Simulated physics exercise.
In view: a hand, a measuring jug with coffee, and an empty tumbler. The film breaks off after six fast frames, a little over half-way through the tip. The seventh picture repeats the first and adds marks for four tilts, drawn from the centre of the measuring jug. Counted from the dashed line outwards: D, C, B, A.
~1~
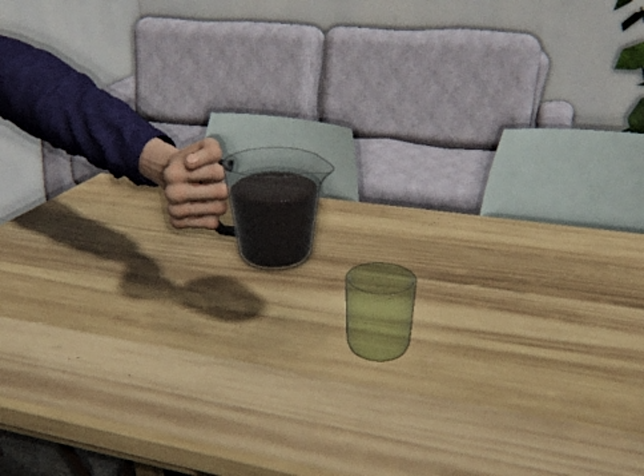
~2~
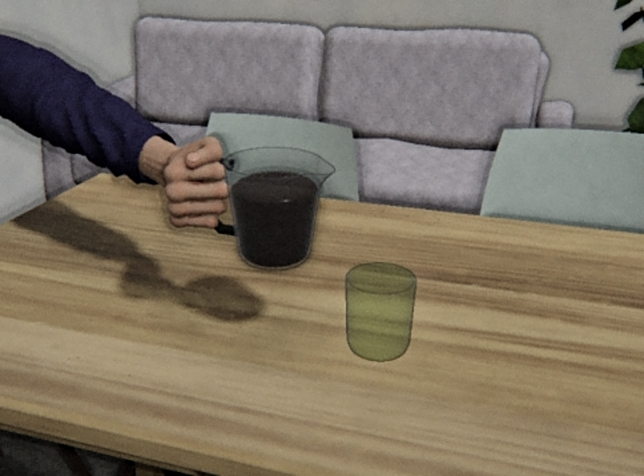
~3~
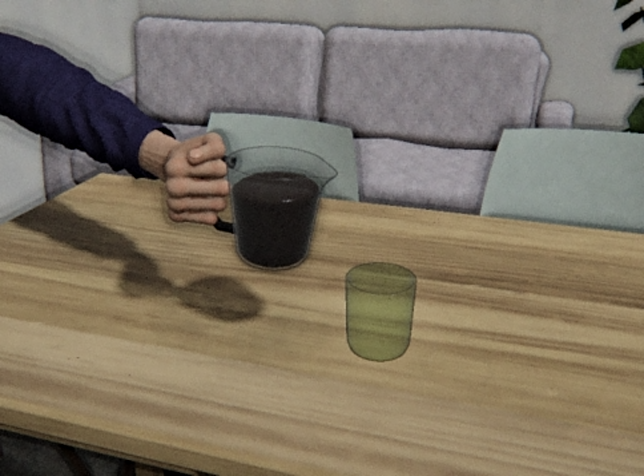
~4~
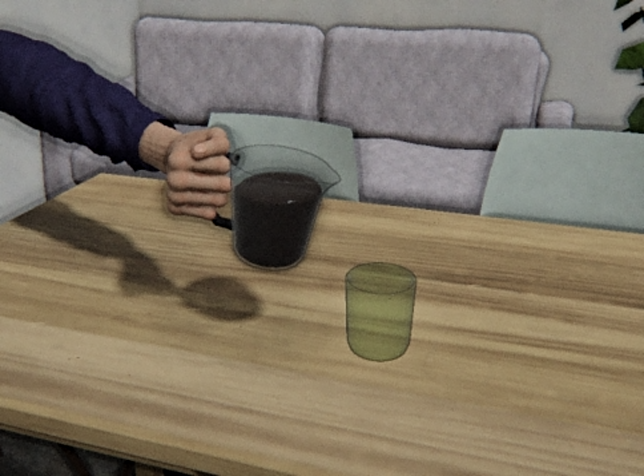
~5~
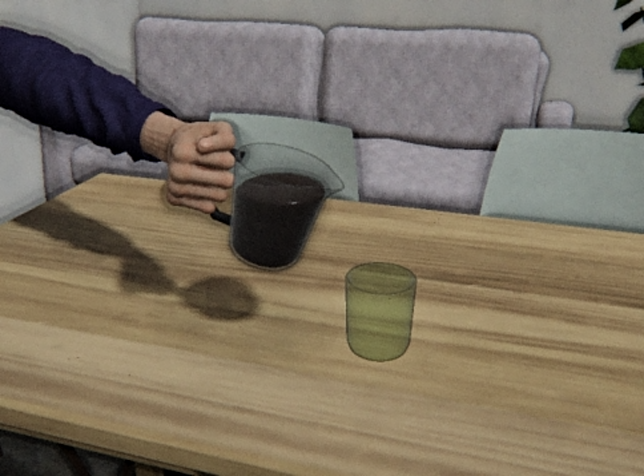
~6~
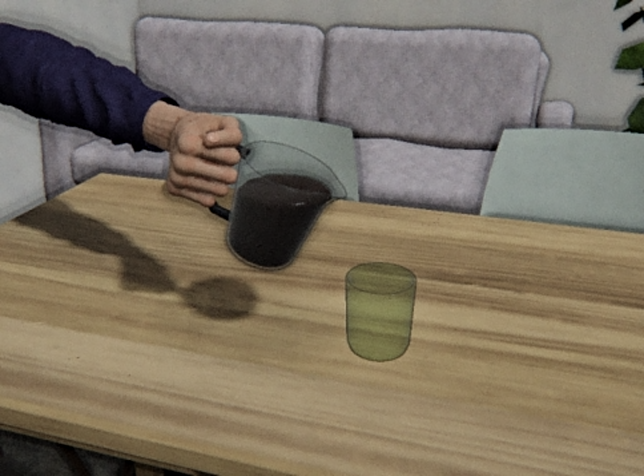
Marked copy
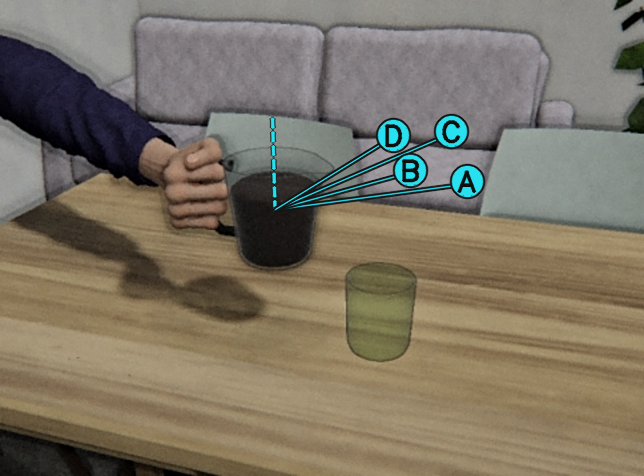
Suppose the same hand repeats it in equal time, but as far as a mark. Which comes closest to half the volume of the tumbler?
Take D.
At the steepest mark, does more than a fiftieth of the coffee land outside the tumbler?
Yes.
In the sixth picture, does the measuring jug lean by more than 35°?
No, it does not.
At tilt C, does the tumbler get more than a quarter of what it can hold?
Yes, it does.
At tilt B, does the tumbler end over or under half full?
Over half.
In cyan, A at (451, 186); B at (394, 176); C at (436, 139); D at (379, 145).
Choosing A, the tumbler is filled to the brim; 12 % of the coffee is spilt.
Choosing B, the tumbler ends with about 95 % of what it can hold.
Choosing C, the tumbler ends with about 73 % of what it can hold.
Choosing D, the tumbler ends with about 52 % of what it can hold.
